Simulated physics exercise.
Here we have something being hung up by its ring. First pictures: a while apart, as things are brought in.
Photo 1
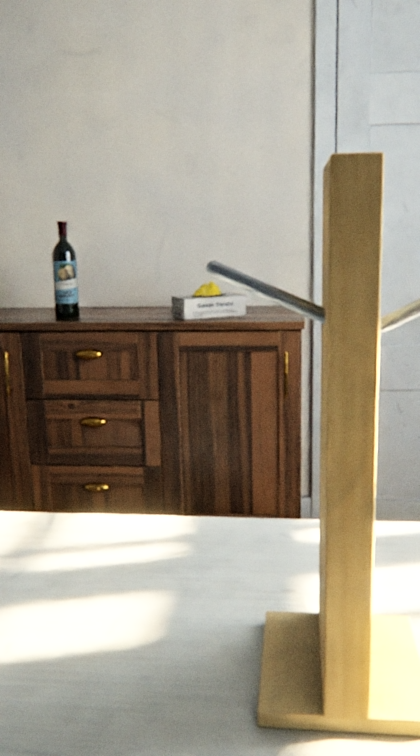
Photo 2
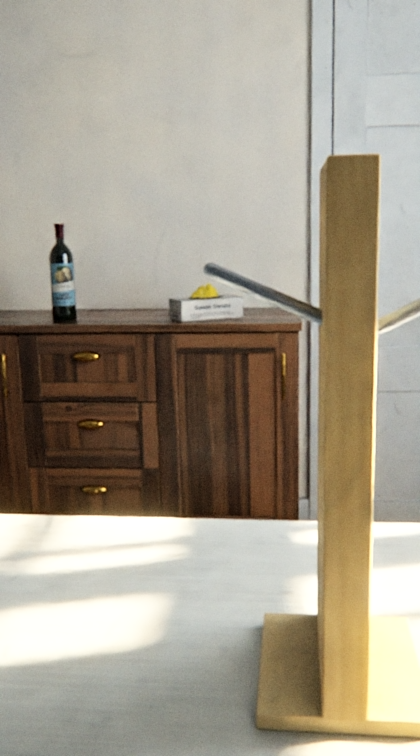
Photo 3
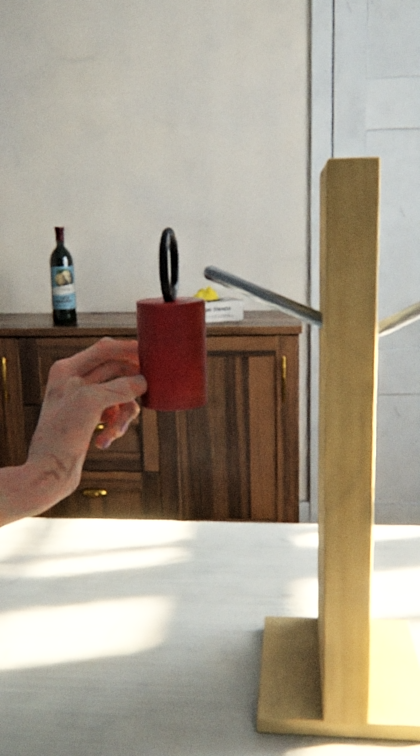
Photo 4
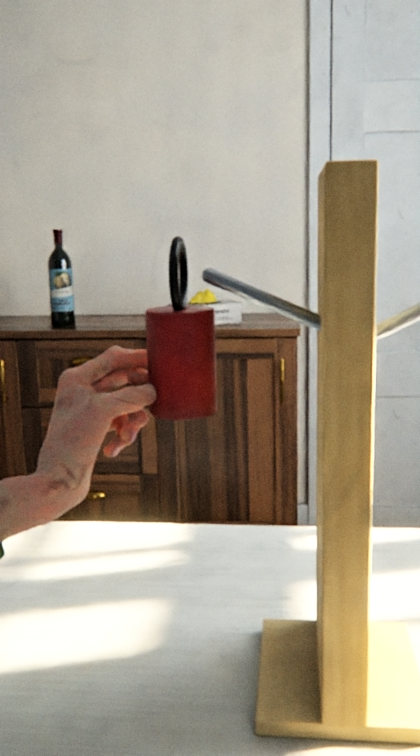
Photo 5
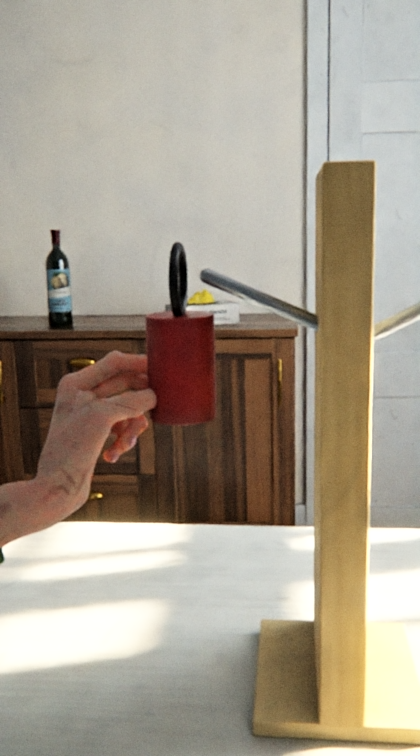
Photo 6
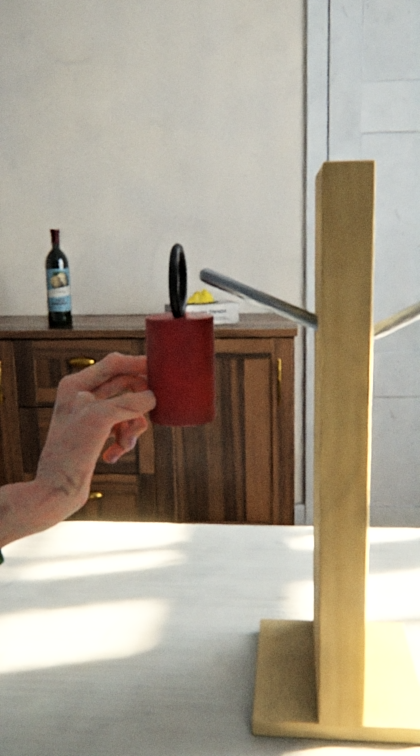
A hand enters from the left holding a red cylindrical lantern with a black ring on top, in a sunlit room seen from the front at about table height. A pale wooden stand with angled metal pegs stands on a white table at right, before a dark wooden cabinet holding a bottle and tissue box. The hand shifts the lantern slightly right and down, then holds it nearly still beside the left peg's tip, while the view drifts very slightly.
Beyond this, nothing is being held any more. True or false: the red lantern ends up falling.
True.
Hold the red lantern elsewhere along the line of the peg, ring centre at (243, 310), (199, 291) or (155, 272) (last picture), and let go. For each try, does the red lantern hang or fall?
So, the first time it keeps its place, the second time it gets loose, and the third time it gets loose.
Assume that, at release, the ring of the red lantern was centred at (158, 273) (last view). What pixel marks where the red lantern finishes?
Close to (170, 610).
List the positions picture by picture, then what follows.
In the first picture, peg stand (339, 436).
In the second picture, peg stand (336, 437).
In the third picture, still on the way; red lantern (171, 316); peg stand (337, 440).
In the fourth picture, still on the way; red lantern (181, 326); peg stand (335, 442).
In the fifth picture, still on the way; red lantern (180, 331); peg stand (333, 443).
In the sixth picture, in place, still held; red lantern (179, 332); peg stand (332, 443).
Then, 0.14 s after the last picture, red lantern moved about its own width near (181, 391).
Then, 0.22 s after the last picture, red lantern falling near (185, 517).
At rest, the red lantern slips down, near (188, 607).
